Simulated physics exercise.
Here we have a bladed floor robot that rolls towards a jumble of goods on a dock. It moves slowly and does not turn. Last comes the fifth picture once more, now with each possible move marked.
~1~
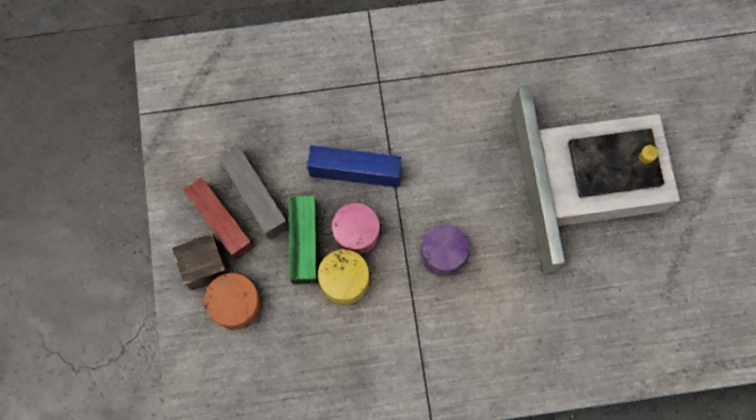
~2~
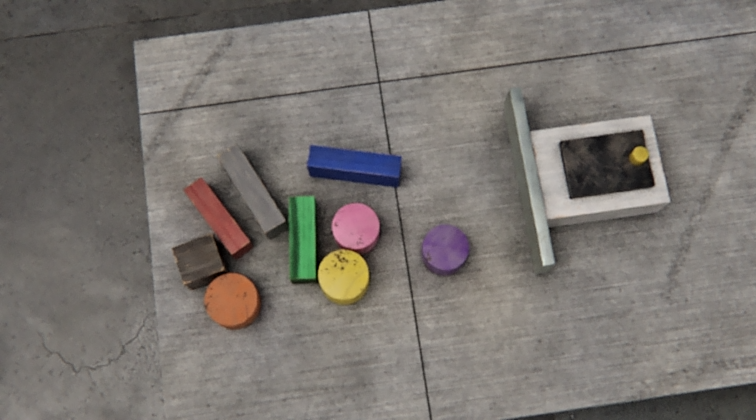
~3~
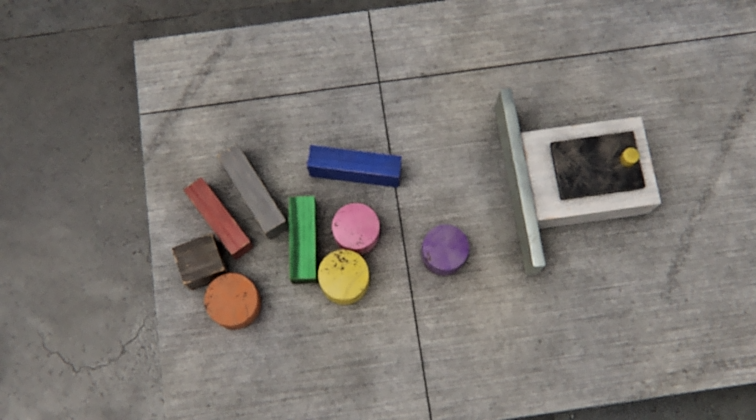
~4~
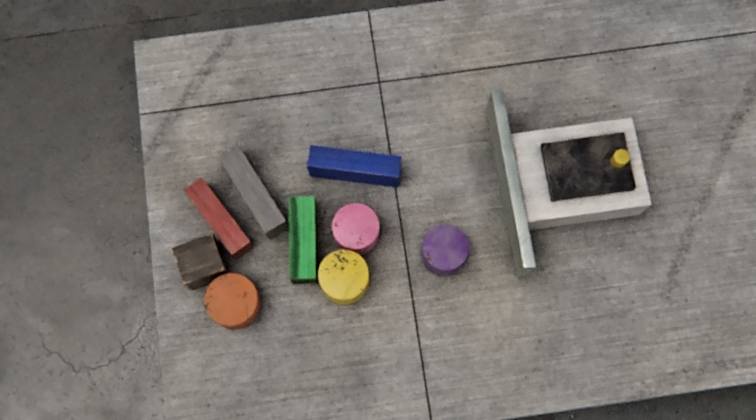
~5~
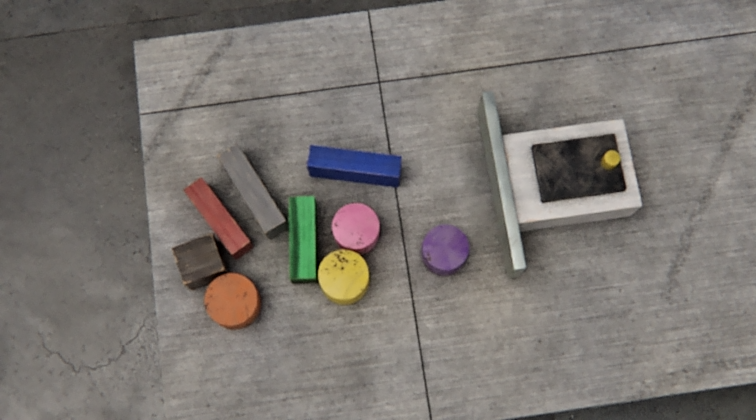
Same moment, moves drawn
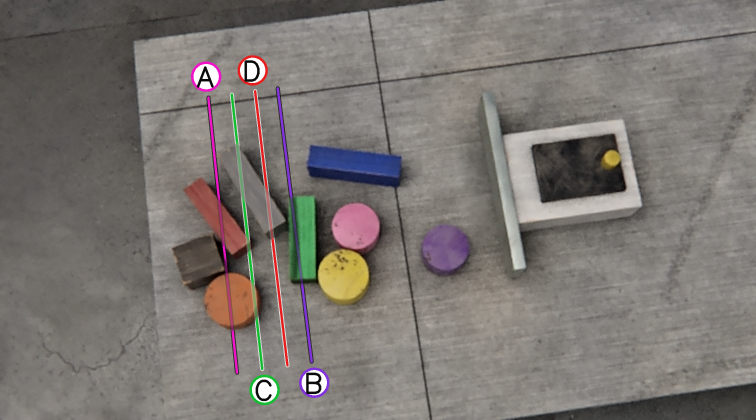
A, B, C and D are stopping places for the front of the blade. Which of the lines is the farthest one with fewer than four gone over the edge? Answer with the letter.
Stop at A.
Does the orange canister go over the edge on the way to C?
By then, no.
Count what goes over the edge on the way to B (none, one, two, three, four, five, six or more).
By then, none.
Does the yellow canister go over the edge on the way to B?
By then, no.
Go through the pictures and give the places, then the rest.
Grey bar (253, 192); pink canister (356, 229); purple canister (445, 250), in the first picture.
Robot (600, 164); red bar (219, 219), in the second picture.
Robot (591, 166); yellow canister (344, 278), in the third picture.
Robot (581, 167); blue stick (355, 166), in the fourth picture.
Robot (572, 168); grey bar (253, 192); pink canister (356, 229); purple canister (445, 250), in the fifth picture.
On the marked copy, A at (222, 230); B at (294, 220); C at (246, 227); D at (271, 223).
Taking A. A third of the way, robot (470, 183); yellow canister (337, 280); purple canister (381, 261).
Two thirds of the way, robot (368, 197); black crate (170, 274); red bar (184, 221).
When it is over, robot (289, 208); black crate over the edge; red bar over the edge; two fallen.
As for the rest, B is within the limit but short; C is within the limit but short; D is within the limit but short.
